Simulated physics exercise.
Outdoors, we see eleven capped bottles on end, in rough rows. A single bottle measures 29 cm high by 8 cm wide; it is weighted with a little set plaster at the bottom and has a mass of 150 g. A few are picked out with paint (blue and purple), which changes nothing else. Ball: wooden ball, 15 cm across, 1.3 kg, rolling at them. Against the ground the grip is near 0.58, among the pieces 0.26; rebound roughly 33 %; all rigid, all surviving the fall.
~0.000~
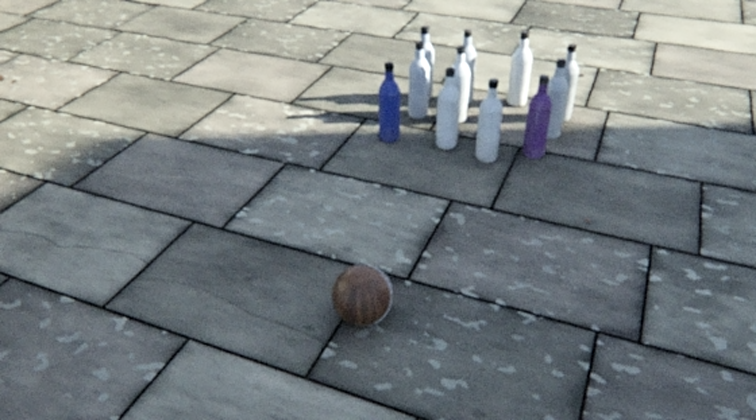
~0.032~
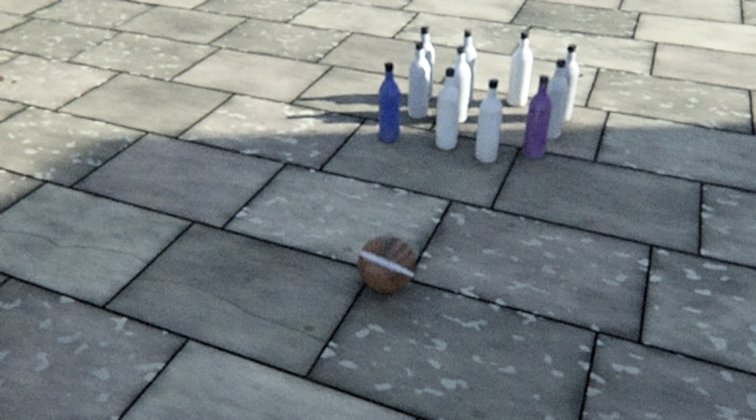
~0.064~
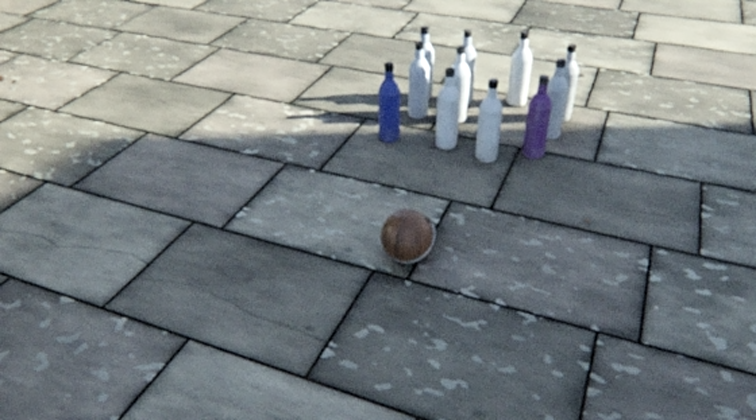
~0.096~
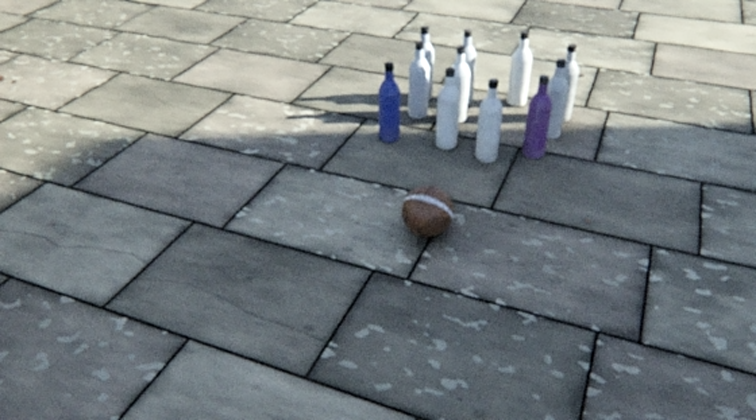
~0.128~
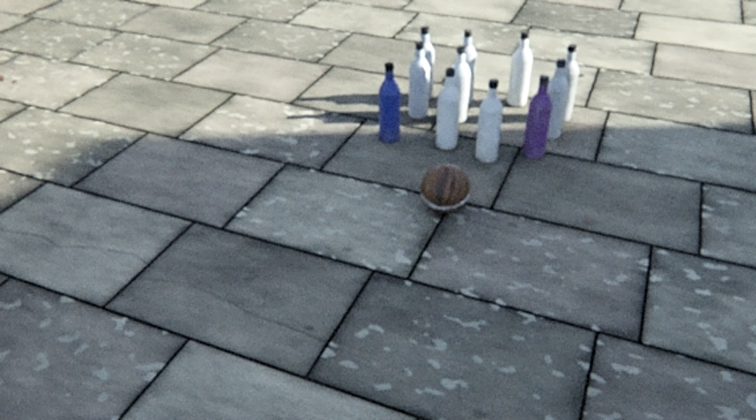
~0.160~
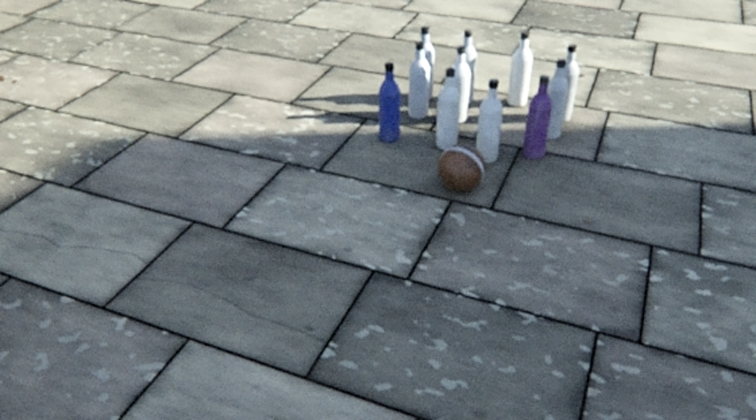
A brown wooden ball with a pale stripe rolled away across the gray paving stones, drifting to the right and drawing close to a cluster of upright white, blue and purple bottles, which all stayed still.
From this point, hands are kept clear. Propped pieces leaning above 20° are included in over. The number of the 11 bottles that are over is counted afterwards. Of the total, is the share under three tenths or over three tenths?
The share is fewer than three in ten.
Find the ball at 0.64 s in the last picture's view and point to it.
About (572, 21).
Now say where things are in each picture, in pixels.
In the first frame (each place is the centre of the face we see best), ball (363, 295) 91 cm before the front row; purple bottle (535, 121); blue bottle (385, 106); all in place.
In the second frame, ball (387, 264) 78 cm before the front row; purple bottle (535, 121).
In the third frame, ball (408, 236) 65 cm before the front row; blue bottle (385, 106).
In the fourth frame, ball (428, 211) 52 cm before the front row; blue bottle (385, 106).
In the fifth frame, ball (445, 188) 39 cm before the front row; blue bottle (385, 106).
In the sixth frame, ball (461, 168) 26 cm before the front row; purple bottle (535, 121); blue bottle (385, 107); all in place.
By 0.38 s, ball still moving; 2 of the 11 bottles over.
When it is over (1.3 s), ball rolling away; 2 of the 11 bottles over; purple bottle unmoved; blue bottle unmoved. That is 18 per cent. In pixels of the last frame, middles, purple bottle near (539, 117), blue bottle near (389, 103).
